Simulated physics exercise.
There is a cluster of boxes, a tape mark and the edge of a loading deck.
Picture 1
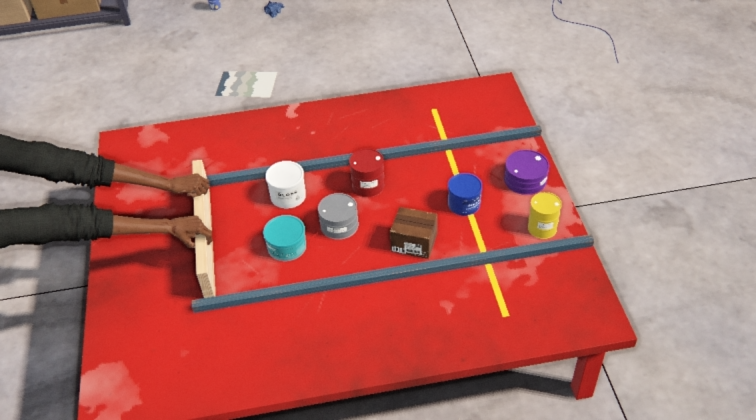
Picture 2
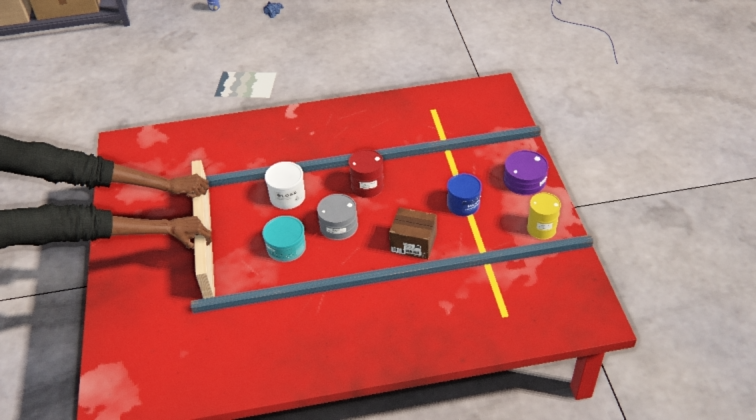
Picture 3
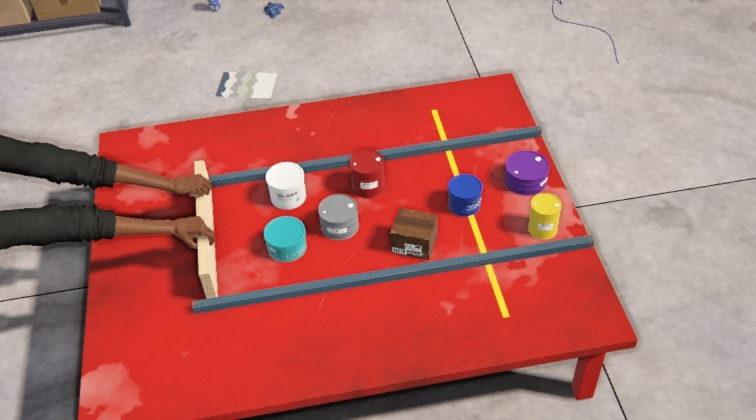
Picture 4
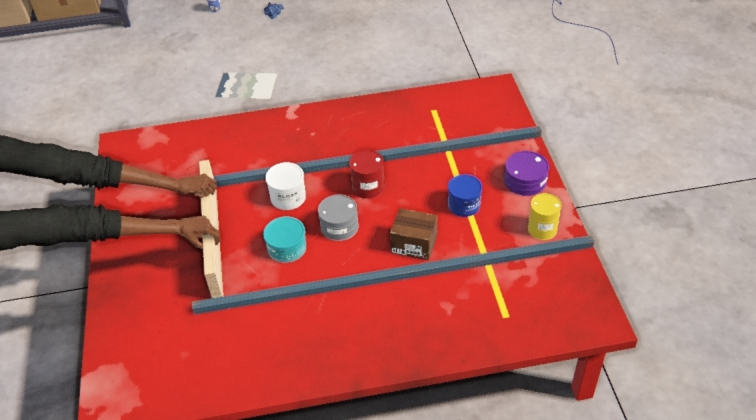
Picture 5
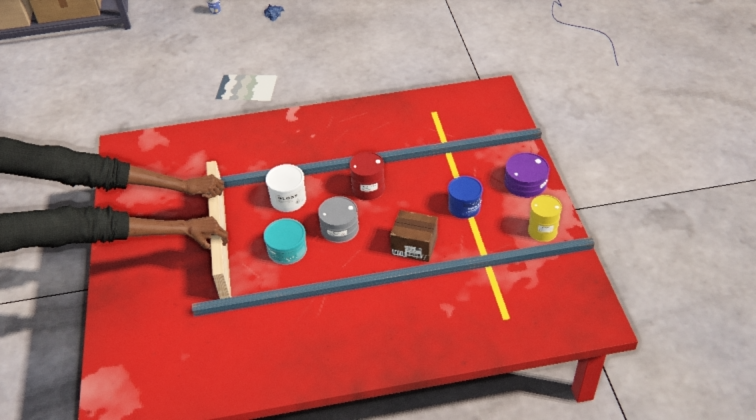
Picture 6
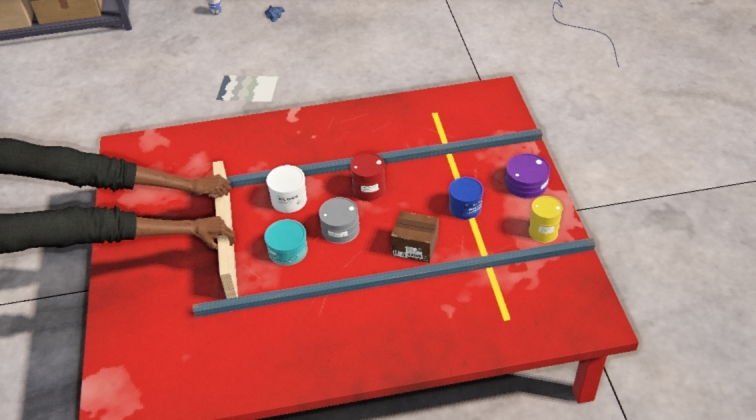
Wooden plank held by two hands sliding slightly right across a red table toward unmoving cans and a brown box.
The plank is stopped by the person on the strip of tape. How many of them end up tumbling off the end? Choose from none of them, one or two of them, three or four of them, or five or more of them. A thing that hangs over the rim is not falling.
None of them do.
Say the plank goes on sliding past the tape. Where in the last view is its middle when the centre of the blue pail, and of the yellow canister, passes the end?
Near (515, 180) in the first case, near (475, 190) in the other.
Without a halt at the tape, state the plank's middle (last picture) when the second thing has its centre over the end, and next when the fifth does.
First at (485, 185), next at (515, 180).
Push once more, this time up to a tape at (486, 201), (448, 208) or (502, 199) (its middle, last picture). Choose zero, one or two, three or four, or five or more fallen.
One or two; no fall at all; either one or two.
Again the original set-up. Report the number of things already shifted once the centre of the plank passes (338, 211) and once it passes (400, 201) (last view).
So far 4, and 5 at the second.
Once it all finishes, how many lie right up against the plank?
3.
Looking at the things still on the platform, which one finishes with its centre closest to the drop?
Foremost is the yellow canister.
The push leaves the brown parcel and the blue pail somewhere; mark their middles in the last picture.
Looks like one lands around (533, 223), and the other around (518, 195).
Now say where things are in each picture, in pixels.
The first picture shows purple canister (526, 172); yellow canister (544, 216); blue pail (465, 195); plank (204, 228); tape (466, 201).
The second picture shows yellow canister (544, 216); turquoise pail (285, 239).
The third picture shows blue pail (465, 196); brown parcel (414, 234).
The fourth picture shows purple canister (526, 173); grey canister (339, 218).
The fifth picture shows yellow canister (544, 219); plank (218, 229).
The sixth picture shows purple canister (527, 176); yellow canister (545, 219); blue pail (466, 199); plank (225, 229); tape (467, 204).
Soon after, none off yet; purple canister at rest near (527, 176); yellow canister at rest near (545, 219); blue pail at rest near (466, 199).
At rest, the number that fall off is zero.
